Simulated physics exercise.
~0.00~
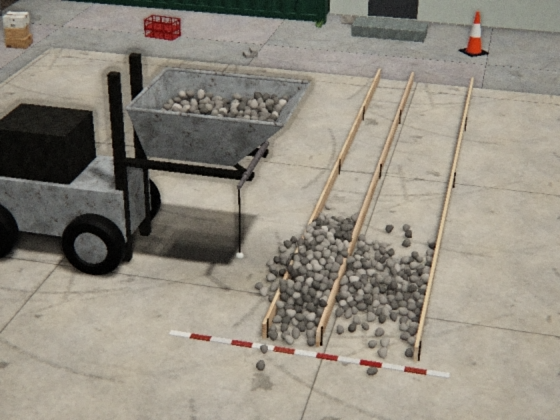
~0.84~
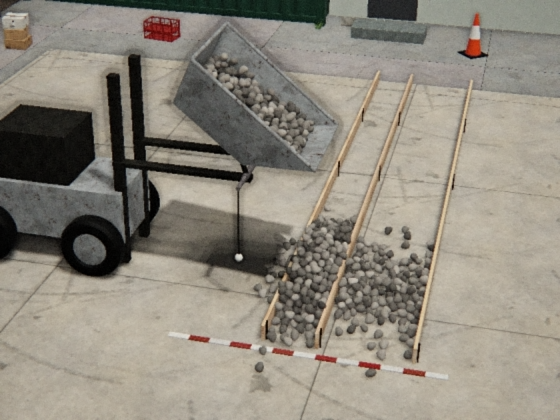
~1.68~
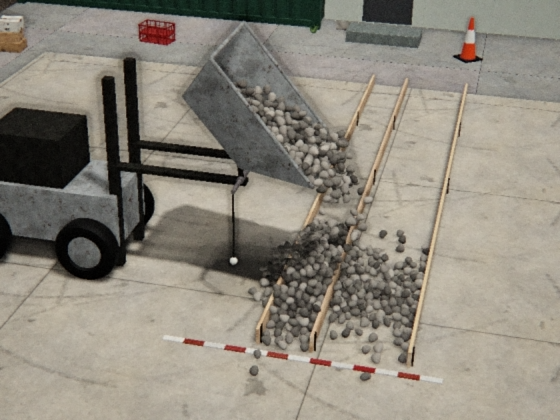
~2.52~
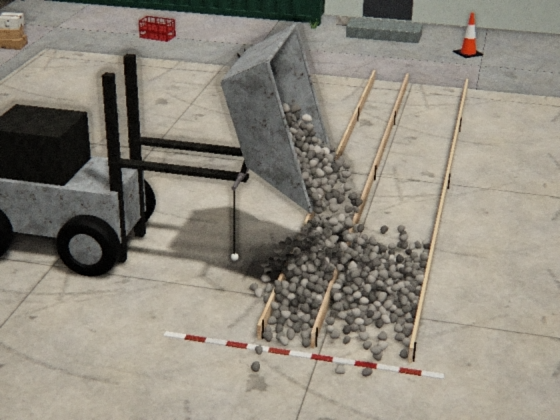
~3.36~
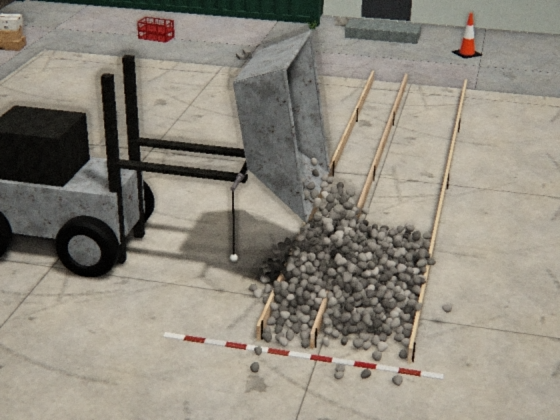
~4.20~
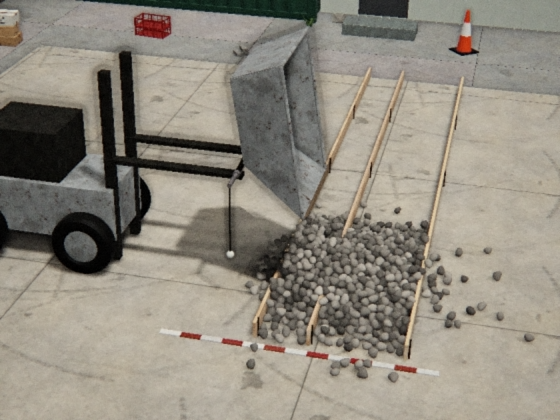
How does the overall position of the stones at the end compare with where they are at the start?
Taken together, the stones end up farther to the right and lower in view. The ones that began in the raised skip now lie on the floor with the rest, and a few have gone past the right-hand board.
